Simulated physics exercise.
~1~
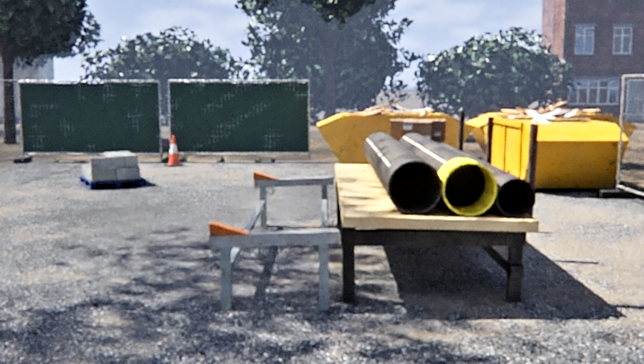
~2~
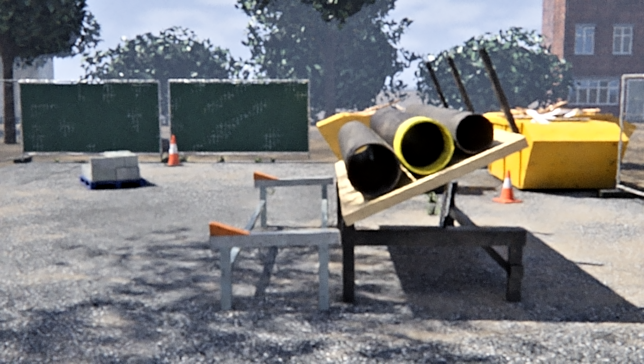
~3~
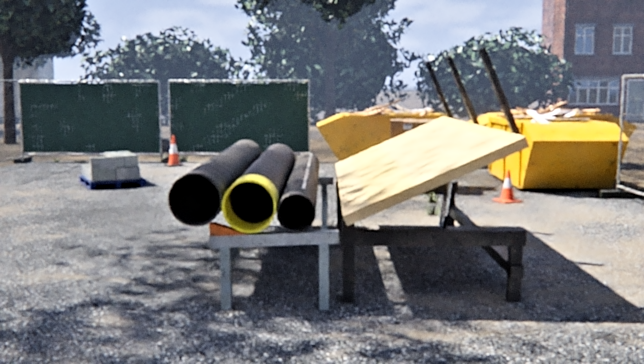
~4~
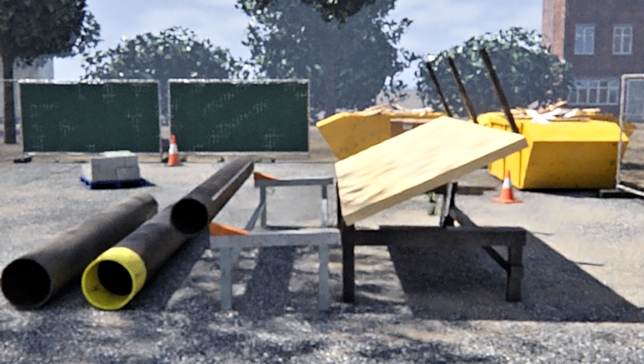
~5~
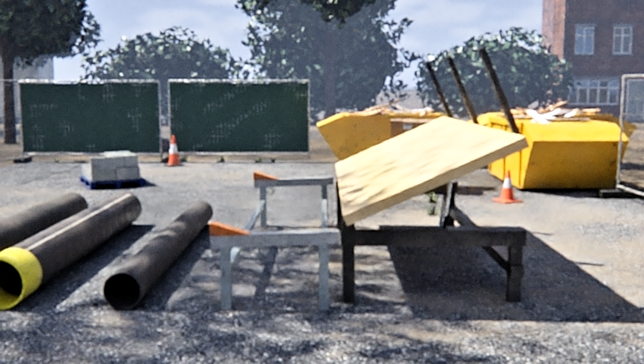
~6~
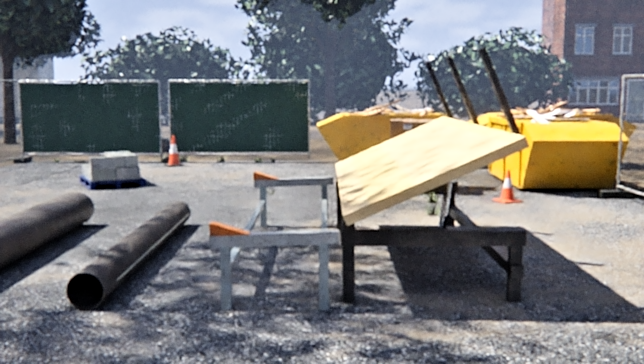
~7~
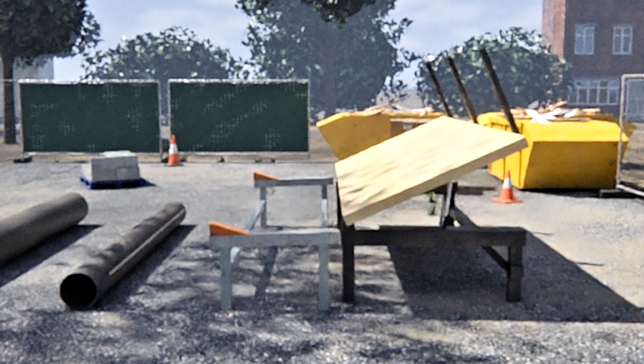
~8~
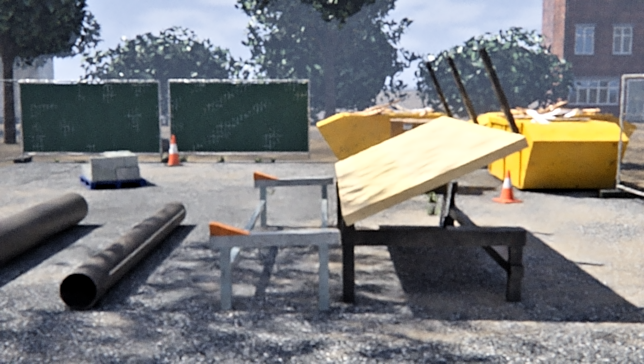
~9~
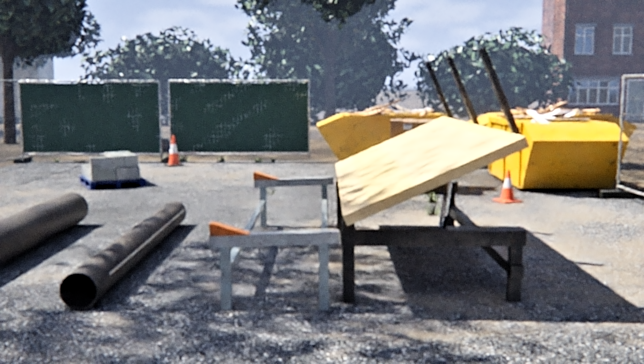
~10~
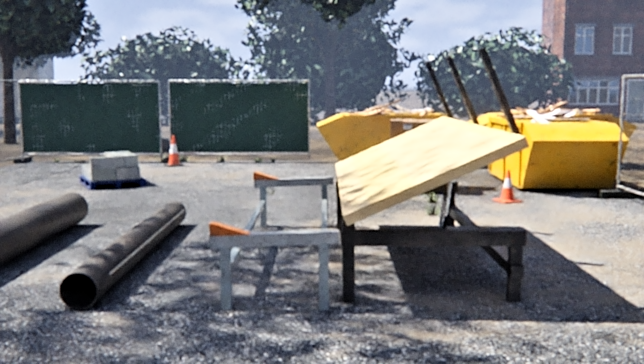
Three large hollow pipes, two dark and one with a yellow end, lie side by side on a wooden table in a sunlit gravel yard, seen end-on from a still camera. A low grey metal rack with orange tips stands to the left, with green fence panels, yellow skips and trees behind. The tabletop tilts up on its right side, and the pipes roll left onto the rack. They carry on over its far end and drop to the gravel. They roll farther left, the yellow-ended one leaving view, until one dark pipe rests in full view beside another partly visible at the edge.
